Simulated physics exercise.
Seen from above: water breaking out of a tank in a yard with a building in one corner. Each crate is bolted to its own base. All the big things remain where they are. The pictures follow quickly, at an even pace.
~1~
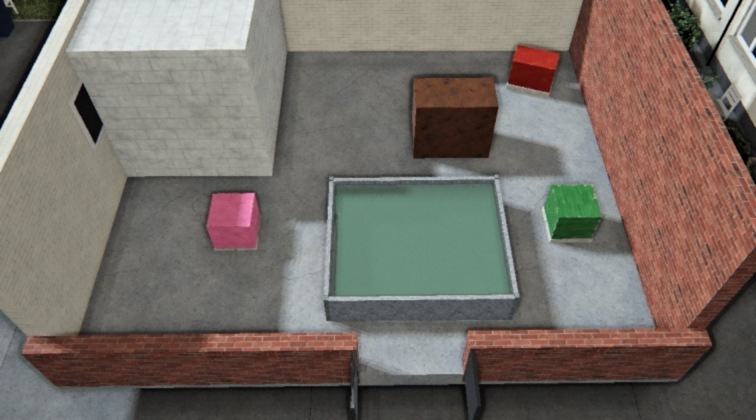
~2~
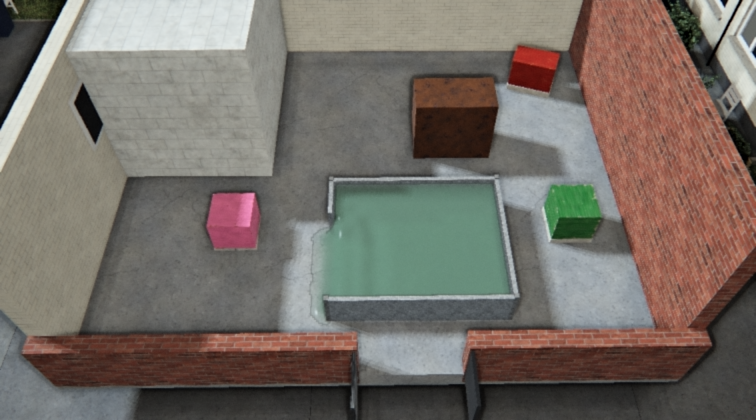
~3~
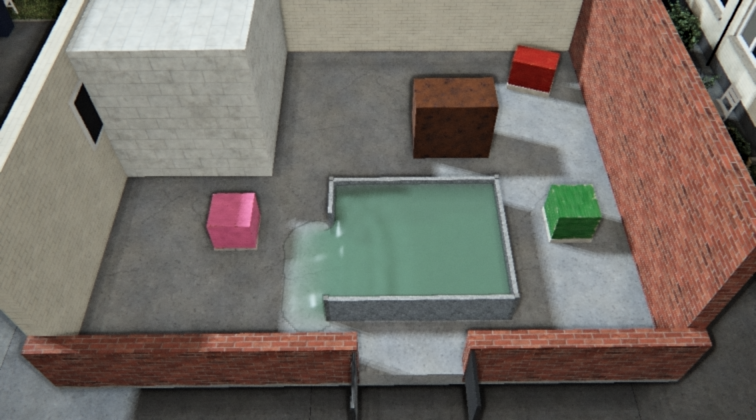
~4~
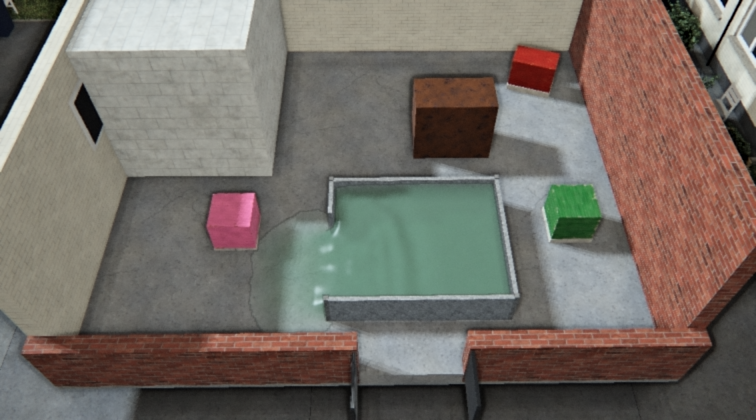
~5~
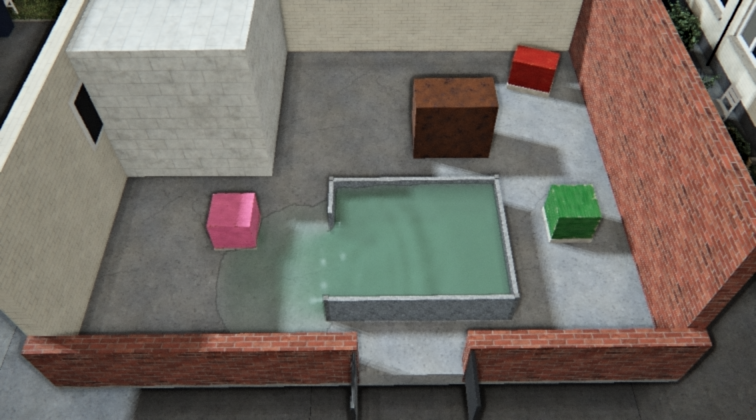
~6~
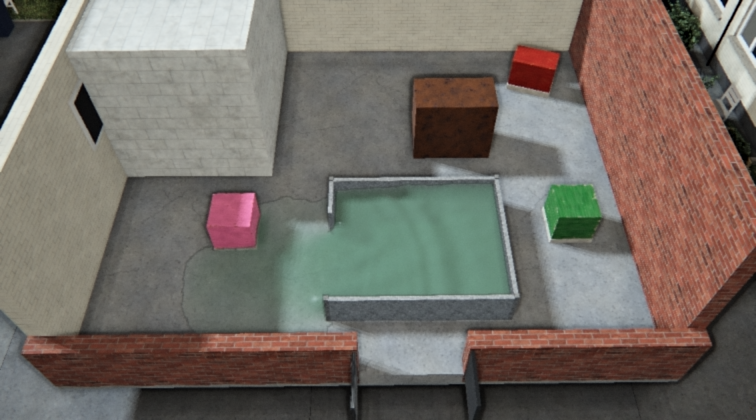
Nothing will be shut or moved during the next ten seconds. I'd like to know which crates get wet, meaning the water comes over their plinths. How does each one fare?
The red crate does not get wet. The green crate does not get wet. The pink crate does get wet.
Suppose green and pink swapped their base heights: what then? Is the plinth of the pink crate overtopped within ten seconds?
My guess is that the pink one is inundated.
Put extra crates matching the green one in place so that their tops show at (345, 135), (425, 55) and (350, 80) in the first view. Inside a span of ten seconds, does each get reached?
Well, the first one goes wet, the second is never reached, and the third is never reached.
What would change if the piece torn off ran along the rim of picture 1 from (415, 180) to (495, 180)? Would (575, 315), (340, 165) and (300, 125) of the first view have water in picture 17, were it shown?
Those three places would be still unsoaked, soaking and soaking, in that order.
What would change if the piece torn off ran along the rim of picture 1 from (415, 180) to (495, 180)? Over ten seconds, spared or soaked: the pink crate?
I'd say the pink crate is flooded.
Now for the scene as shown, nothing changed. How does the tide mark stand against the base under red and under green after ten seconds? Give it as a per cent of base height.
Close to 40 per cent, and close to 50 per cent, in that order.
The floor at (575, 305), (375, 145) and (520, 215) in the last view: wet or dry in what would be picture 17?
Going through them in order, I'd call them clear, clear and clear.
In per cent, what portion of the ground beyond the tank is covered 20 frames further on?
Around 40 percent.
A moment on, water covers 20 % of the floor; the red crate not reached, the green crate not reached, the pink crate water round its plinth.
Next, water covers 30 % of the floor; the red crate not reached, the green crate not reached, the pink crate water round its plinth.
Then, water covers 40 % of the floor; the red crate not reached, the green crate not reached, the pink crate water round its plinth.
Later, water covers 50 % of the floor; the red crate not reached, the green crate not reached, the pink crate water round its plinth.
In the end, water covers 85 % of the floor; the red crate stayed above the water, the green crate stayed above the water, the pink crate was topped.
